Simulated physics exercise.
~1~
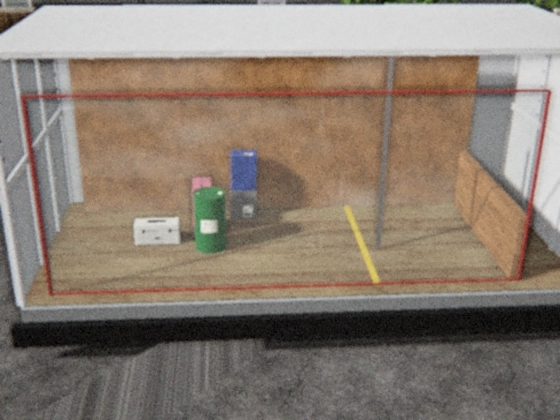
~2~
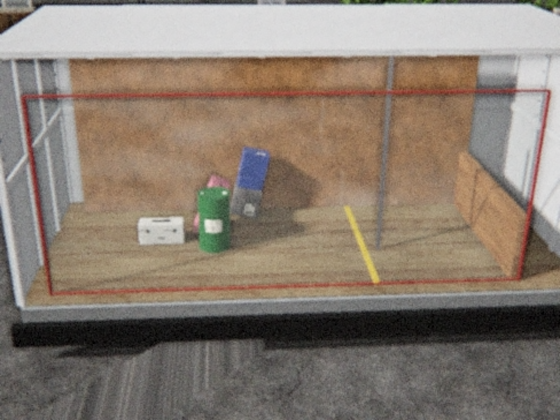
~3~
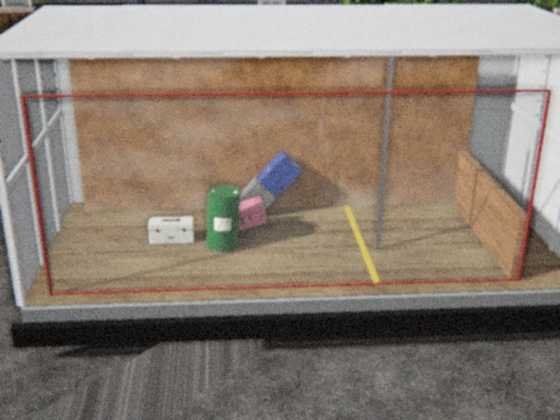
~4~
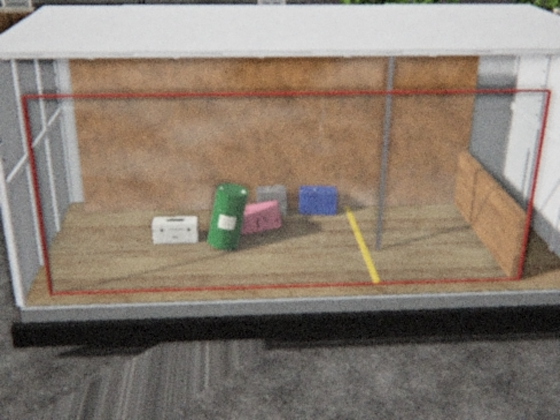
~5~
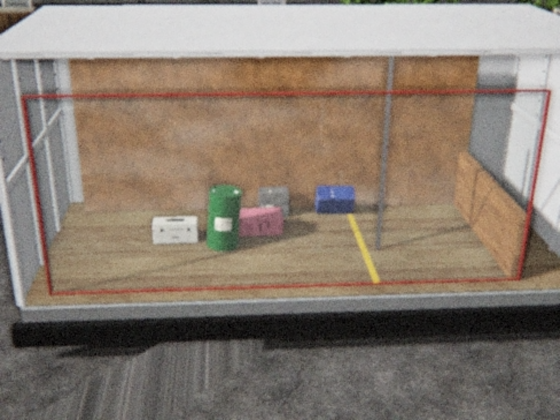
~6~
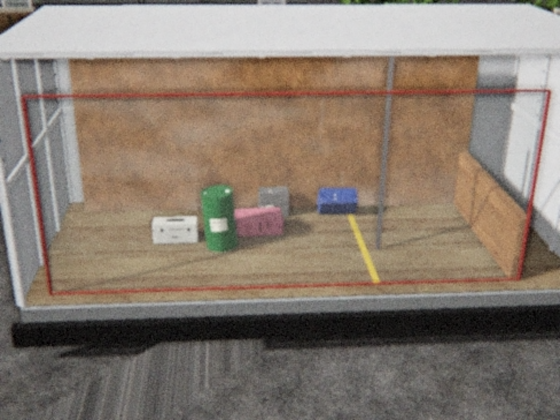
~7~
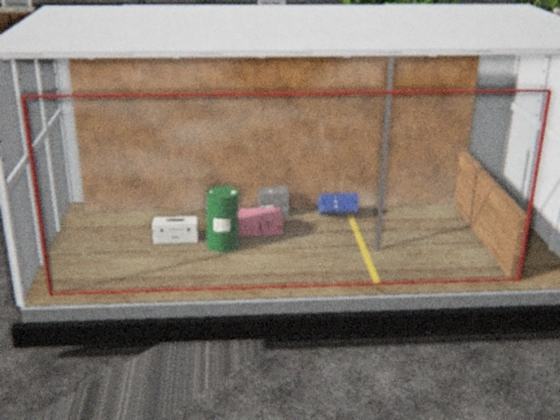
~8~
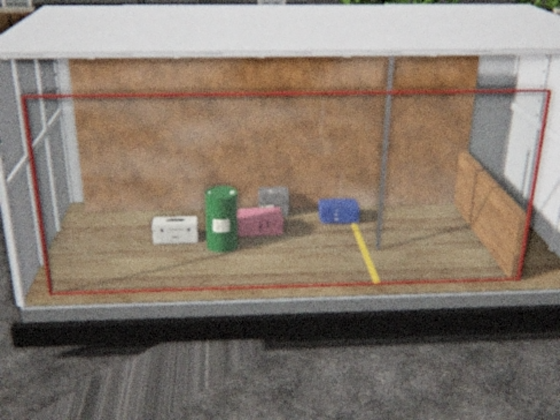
In an open-fronted bay with a wooden floor, a blue box tumbled rightward off a grey one, and both ended up on their sides with a toppled pink box, while a green drum rocked upright and a white toolbox slid slightly, all short of the yellow line.
